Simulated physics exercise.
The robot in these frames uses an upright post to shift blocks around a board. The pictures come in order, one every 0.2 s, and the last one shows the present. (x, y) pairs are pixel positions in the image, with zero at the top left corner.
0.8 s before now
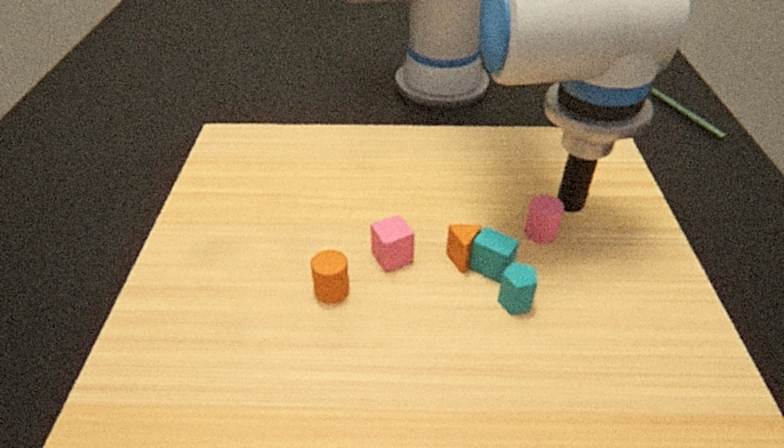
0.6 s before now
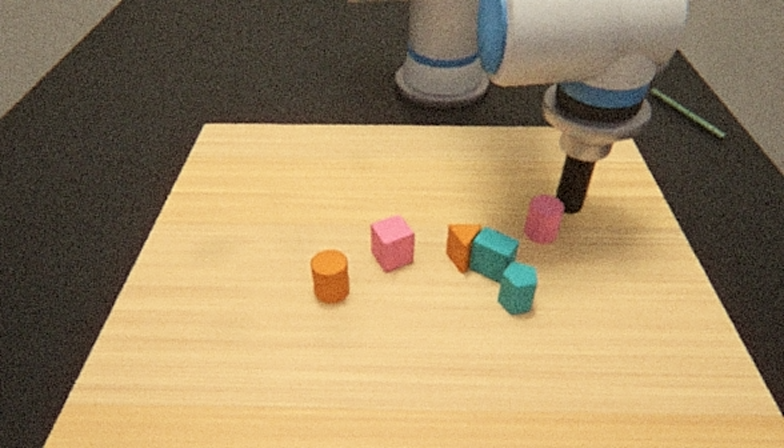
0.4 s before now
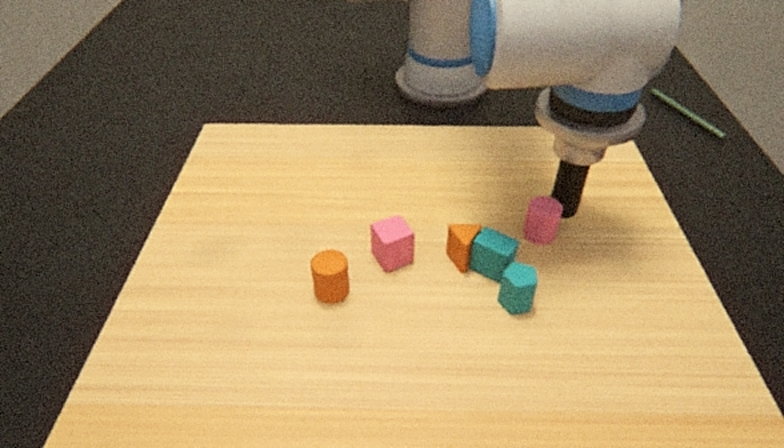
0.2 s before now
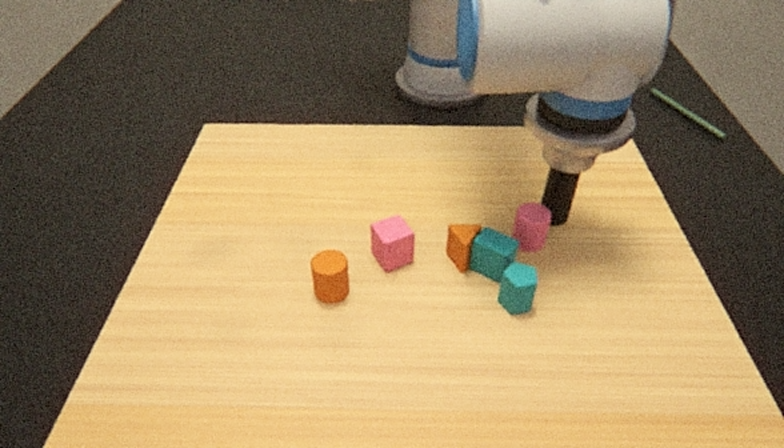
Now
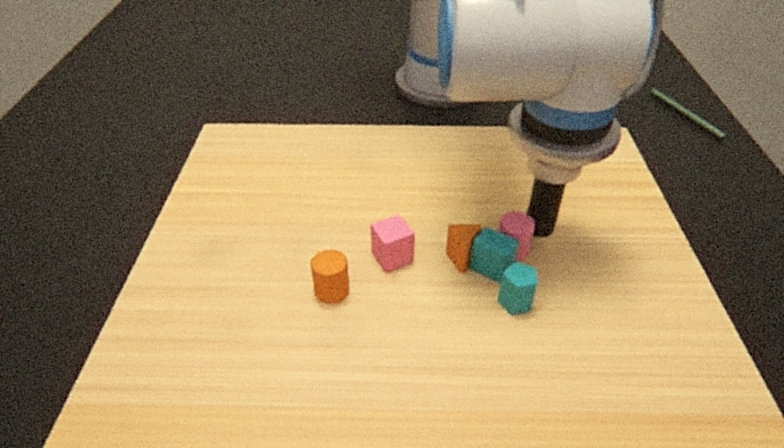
The robot's black post barely moved at first, then pushed the pink cylinder a short way left and slightly toward the viewer, up close to the turquoise rectangular block, while the other blocks stayed still.
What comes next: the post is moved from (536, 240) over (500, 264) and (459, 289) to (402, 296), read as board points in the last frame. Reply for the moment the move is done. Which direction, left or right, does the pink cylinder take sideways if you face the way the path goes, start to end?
To the right.
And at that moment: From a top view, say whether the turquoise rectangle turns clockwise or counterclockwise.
Viewed from the top, it goes anticlockwise.
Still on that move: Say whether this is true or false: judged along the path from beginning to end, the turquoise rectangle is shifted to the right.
That statement is not accurate.
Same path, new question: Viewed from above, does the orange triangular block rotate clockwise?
It seems so.
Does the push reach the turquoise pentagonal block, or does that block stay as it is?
At the end, its place is the same.
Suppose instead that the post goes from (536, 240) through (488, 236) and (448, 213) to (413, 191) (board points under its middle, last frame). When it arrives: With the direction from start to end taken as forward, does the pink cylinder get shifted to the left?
Yes, it checks out.
What follows on the original path. One third of the way, post at (502, 253); orange triangular block at (456, 230), turned 15° clockwise; turquoise rectangle at (465, 267), turned 20° anticlockwise; pink cylinder at (476, 245).
Two thirds of the way, post at (459, 278); orange triangular block at (454, 230), turned 20° clockwise; turquoise rectangle at (452, 284), turned 35° anticlockwise; pink cylinder at (426, 259).
At the end, post at (402, 285); orange triangular block at (454, 230), turned 20° clockwise; turquoise rectangle at (448, 289), turned 45° anticlockwise; pink cylinder at (371, 256); turquoise pentagonal block in place.
